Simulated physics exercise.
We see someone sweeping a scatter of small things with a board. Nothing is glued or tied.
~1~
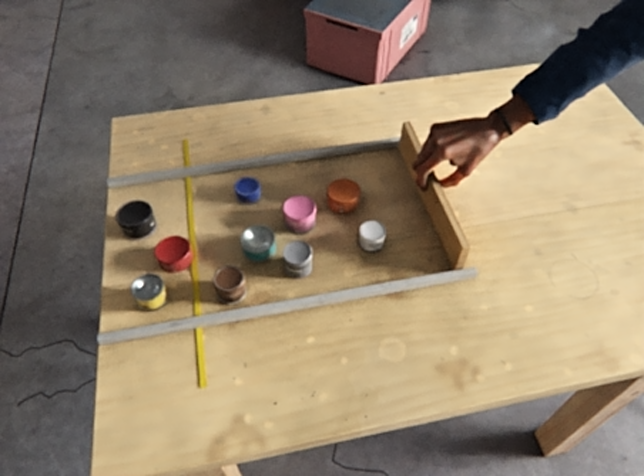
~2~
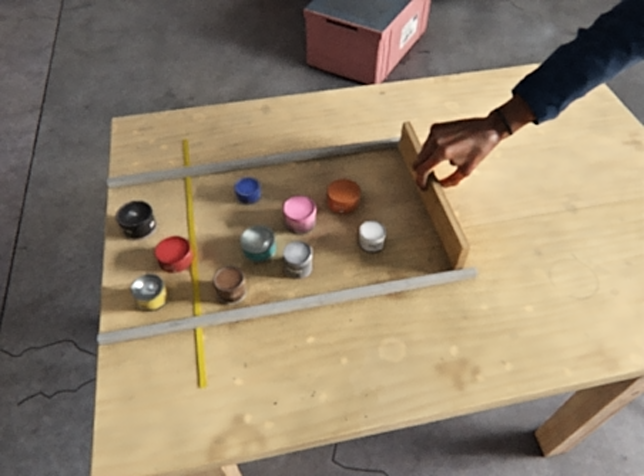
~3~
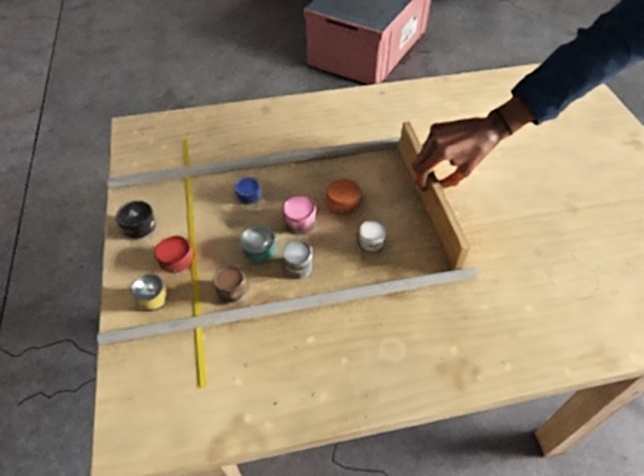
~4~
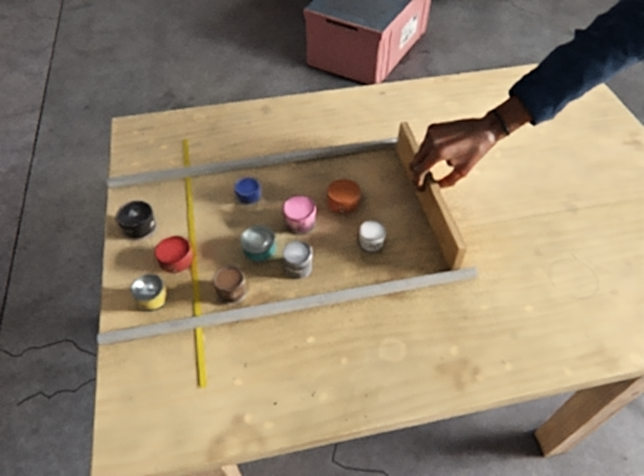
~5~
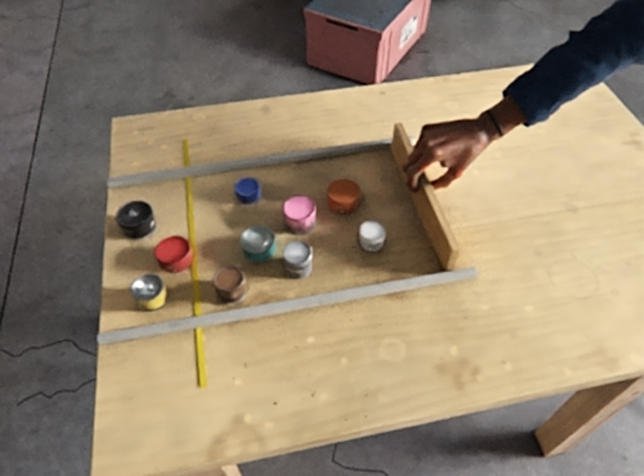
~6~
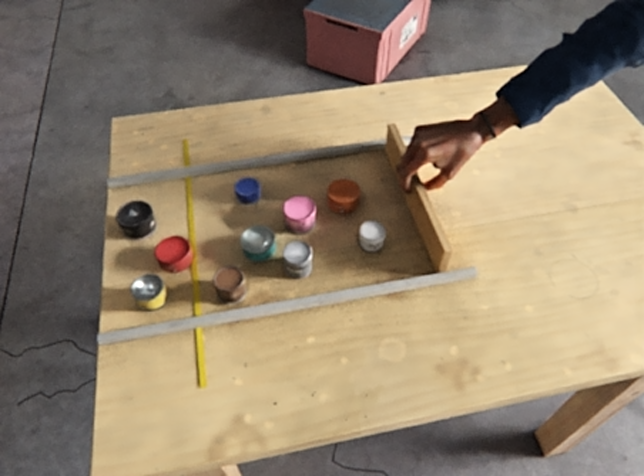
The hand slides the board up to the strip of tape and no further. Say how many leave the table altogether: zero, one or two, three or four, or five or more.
Here the number that fall off is zero.
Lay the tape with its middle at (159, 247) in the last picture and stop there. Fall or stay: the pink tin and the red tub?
The pink tin stays on; the red tub tumbles off.
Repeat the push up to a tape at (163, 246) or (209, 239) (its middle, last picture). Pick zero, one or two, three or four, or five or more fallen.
Taking them in turn, either one or two; zero.
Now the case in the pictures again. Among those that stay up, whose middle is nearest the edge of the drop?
The red tub.
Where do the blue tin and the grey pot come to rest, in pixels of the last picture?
The blue tin stops around (176, 197); the grey pot around (180, 293).
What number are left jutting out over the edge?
The number is 0.
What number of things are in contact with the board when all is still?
That makes 5.
Soon after, none off yet; black tin at rest near (137, 220); yellow tin at rest near (150, 293); red tub at rest near (174, 254).
In the end, the number that fall off is zero.
